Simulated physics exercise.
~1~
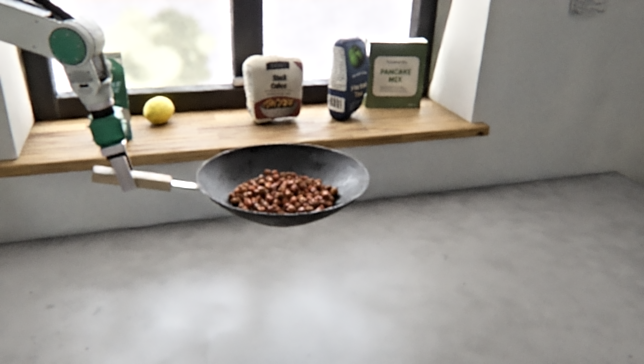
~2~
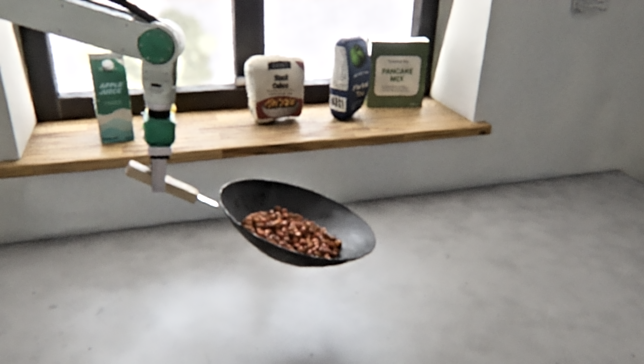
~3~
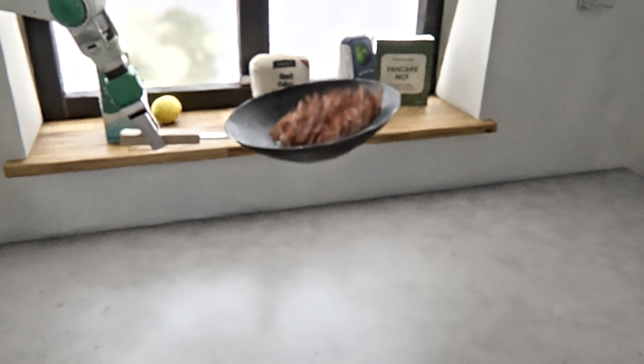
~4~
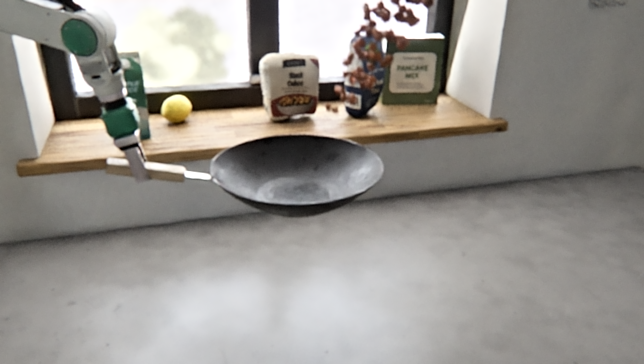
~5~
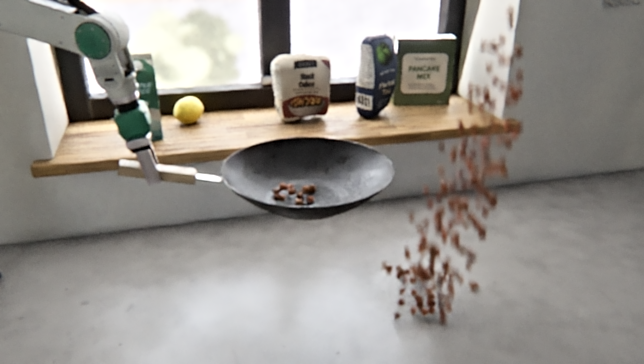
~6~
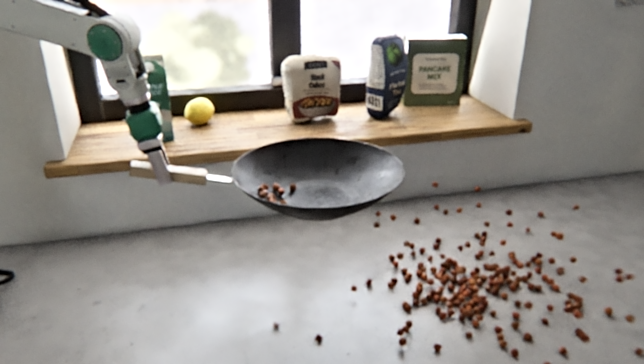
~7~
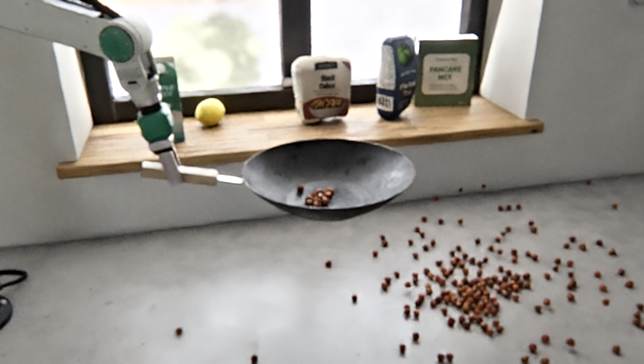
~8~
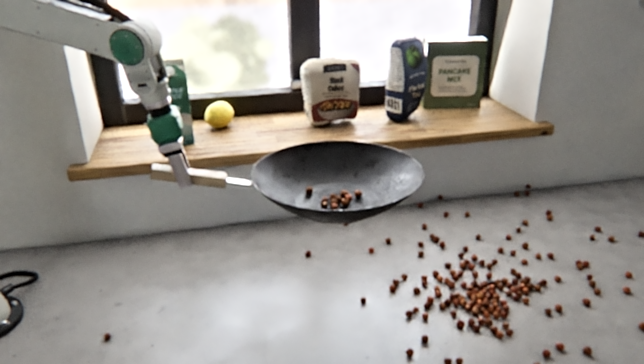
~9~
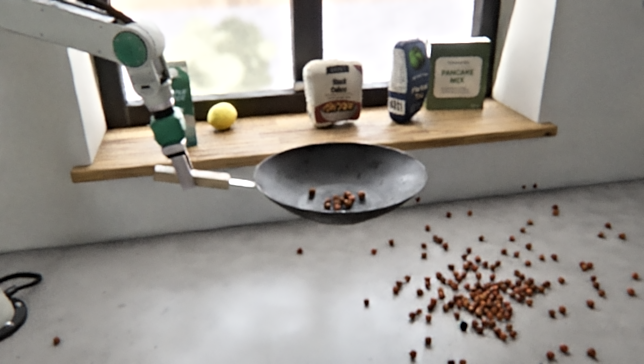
A pale grey surface stretches in front of a window with a wooden sill, seen from the front and slightly above. On the sill stand a green carton, a yellow lemon, a white packet, a dark blue package and a green box of pancake mix. At left, a white and green robot arm grips a dark wok of brown hazelnuts, dips and tilts it, then swings it upward. The nuts fly out to the right, rain down past the sill and scatter across the surface. The wok steadies, level, with only a few nuts inside.
